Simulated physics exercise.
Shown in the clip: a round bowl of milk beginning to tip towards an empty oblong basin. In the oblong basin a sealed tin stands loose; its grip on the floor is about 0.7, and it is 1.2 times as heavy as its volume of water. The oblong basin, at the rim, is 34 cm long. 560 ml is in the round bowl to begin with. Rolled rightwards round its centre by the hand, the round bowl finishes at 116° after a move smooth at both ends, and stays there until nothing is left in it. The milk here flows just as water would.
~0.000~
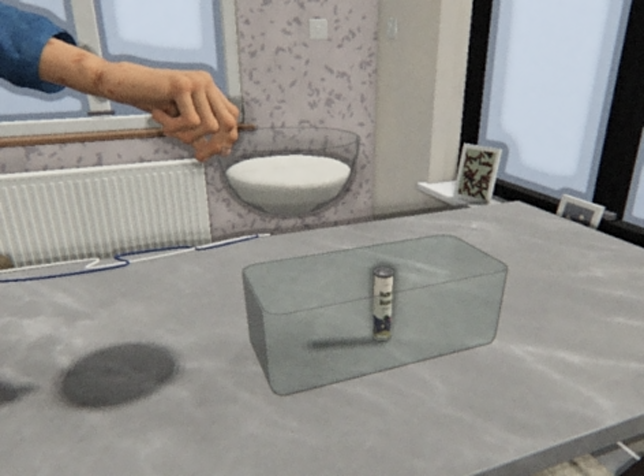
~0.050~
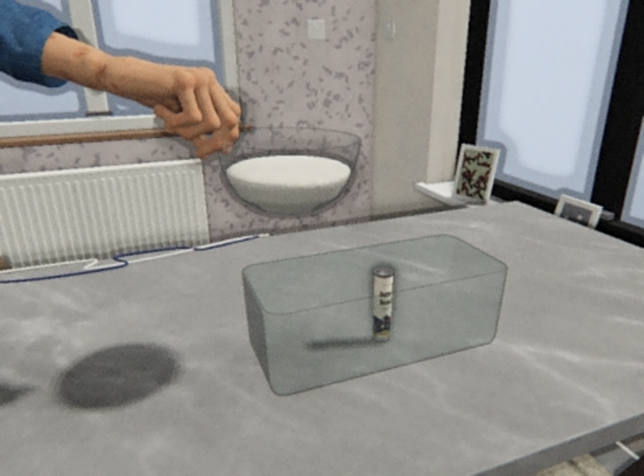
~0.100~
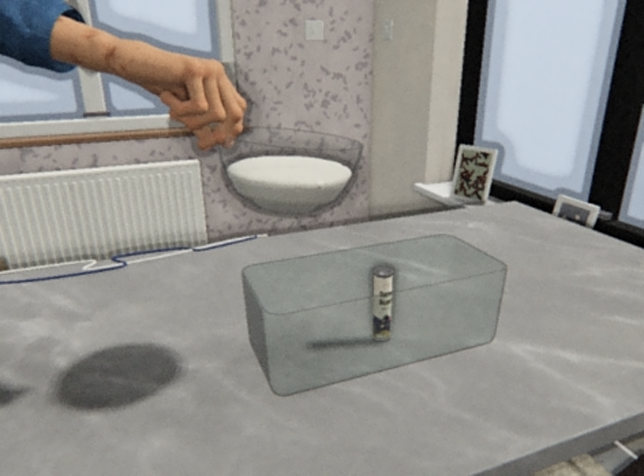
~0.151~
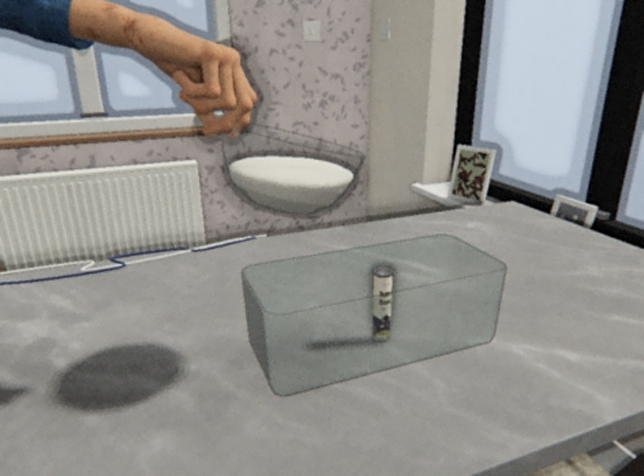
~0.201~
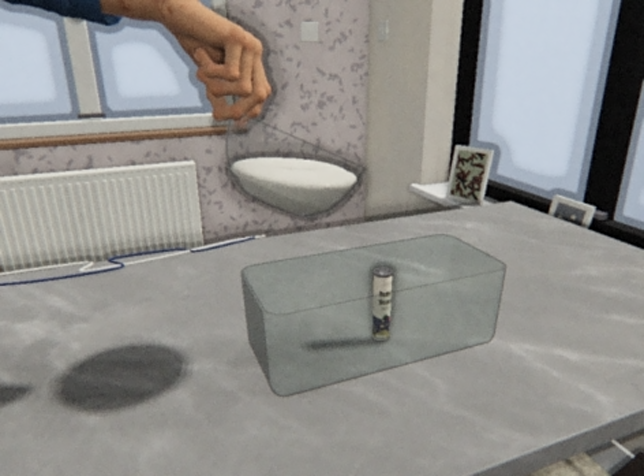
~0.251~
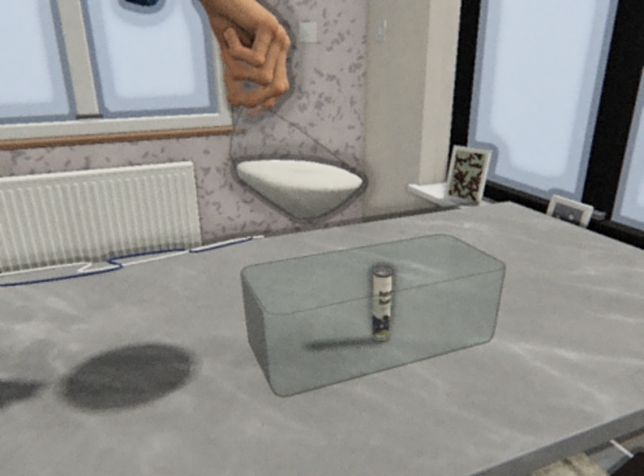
A clear, round bowl of milk tilted steadily to the right as a hand above it rose and turned, while a see-through oblong basin and a small tin stayed still on the grey table.
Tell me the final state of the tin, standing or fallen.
It tilts over.
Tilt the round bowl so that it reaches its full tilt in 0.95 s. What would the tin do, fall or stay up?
So the tin will hold steady.
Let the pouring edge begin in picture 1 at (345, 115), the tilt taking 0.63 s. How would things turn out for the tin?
Then it topples.
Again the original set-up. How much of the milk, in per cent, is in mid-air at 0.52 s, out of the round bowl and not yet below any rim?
Around 36 percent.
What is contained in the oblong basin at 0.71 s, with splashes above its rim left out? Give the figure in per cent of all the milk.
Around 98 in a hundred.
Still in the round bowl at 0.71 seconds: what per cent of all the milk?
Some 0 per cent.
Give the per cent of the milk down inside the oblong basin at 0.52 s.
I'd put it near 56 percent.
After 0.52 s the tilt is 106° and 8 per cent is still to pour; the tin stands where it began.
After 0.71 s the tilt is 116° and 0 per cent is still to pour; the tin leans 12°.
After 0.92 s the tilt is 116° and 0 per cent is still to pour; the tin lies on its side.
After 1.14 s the tilt is 116° and 0 per cent is still to pour; the tin lies on its side.
In the end the tin lies on its side.
